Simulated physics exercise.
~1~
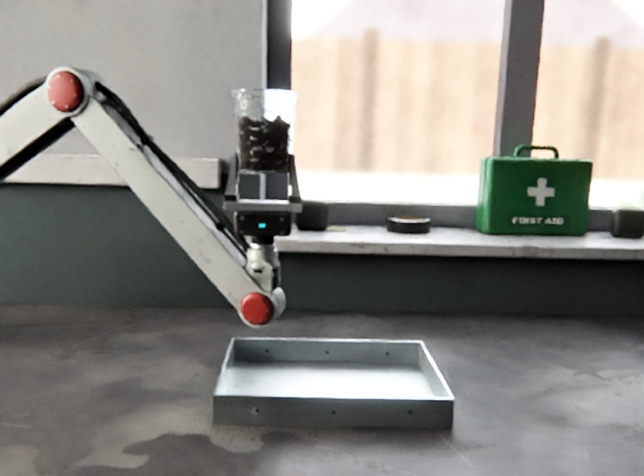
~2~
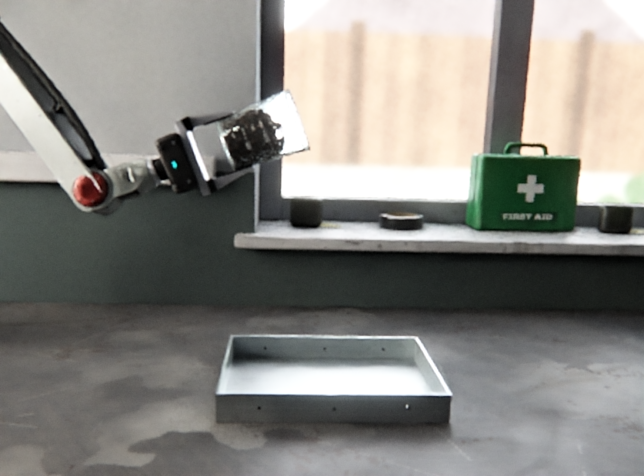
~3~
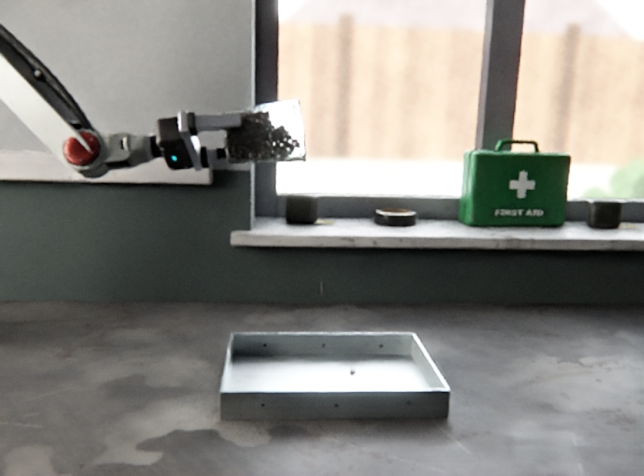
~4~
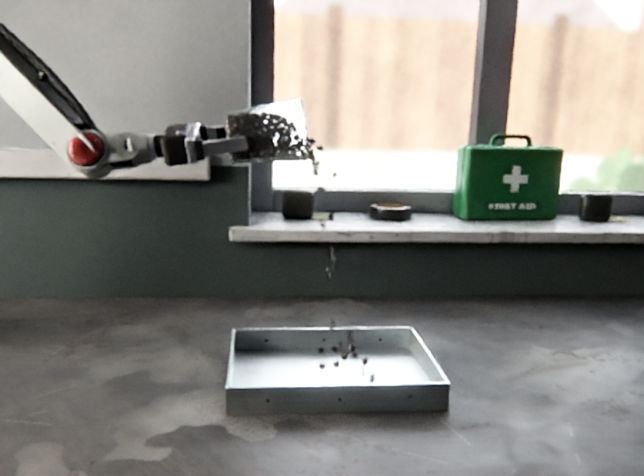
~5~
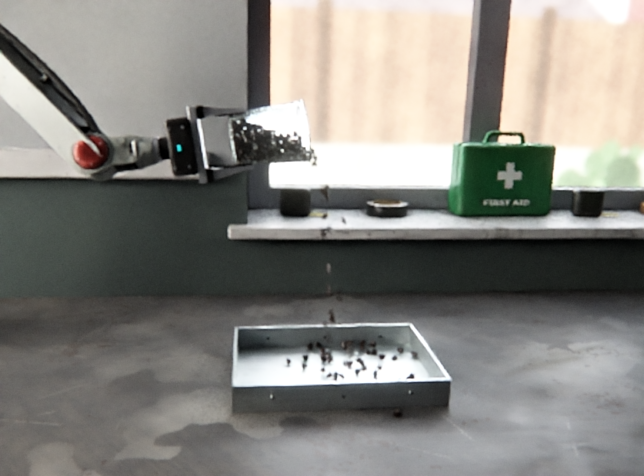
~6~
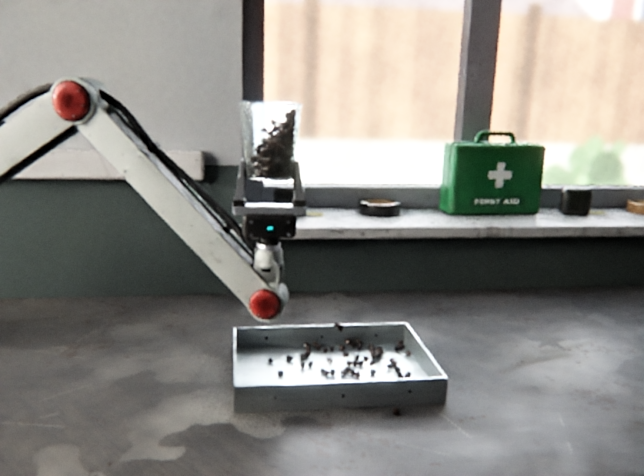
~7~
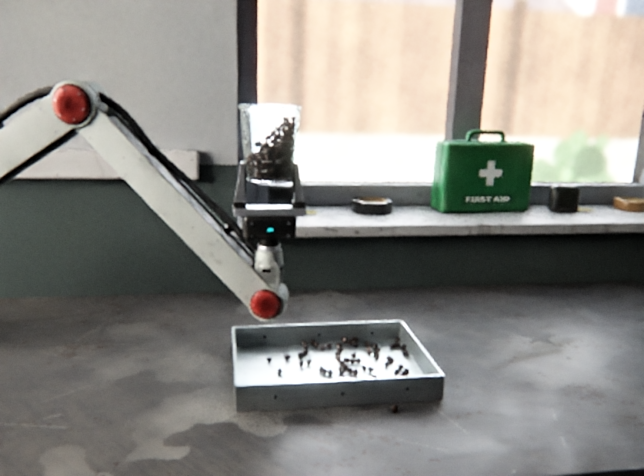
The video shows a robot arm tilting a clear beaker of dark beans onto its side above a shallow grey tray, spilling some into it. The arm then returns the beaker upright, still holding many beans, while others lie scattered across the tray.
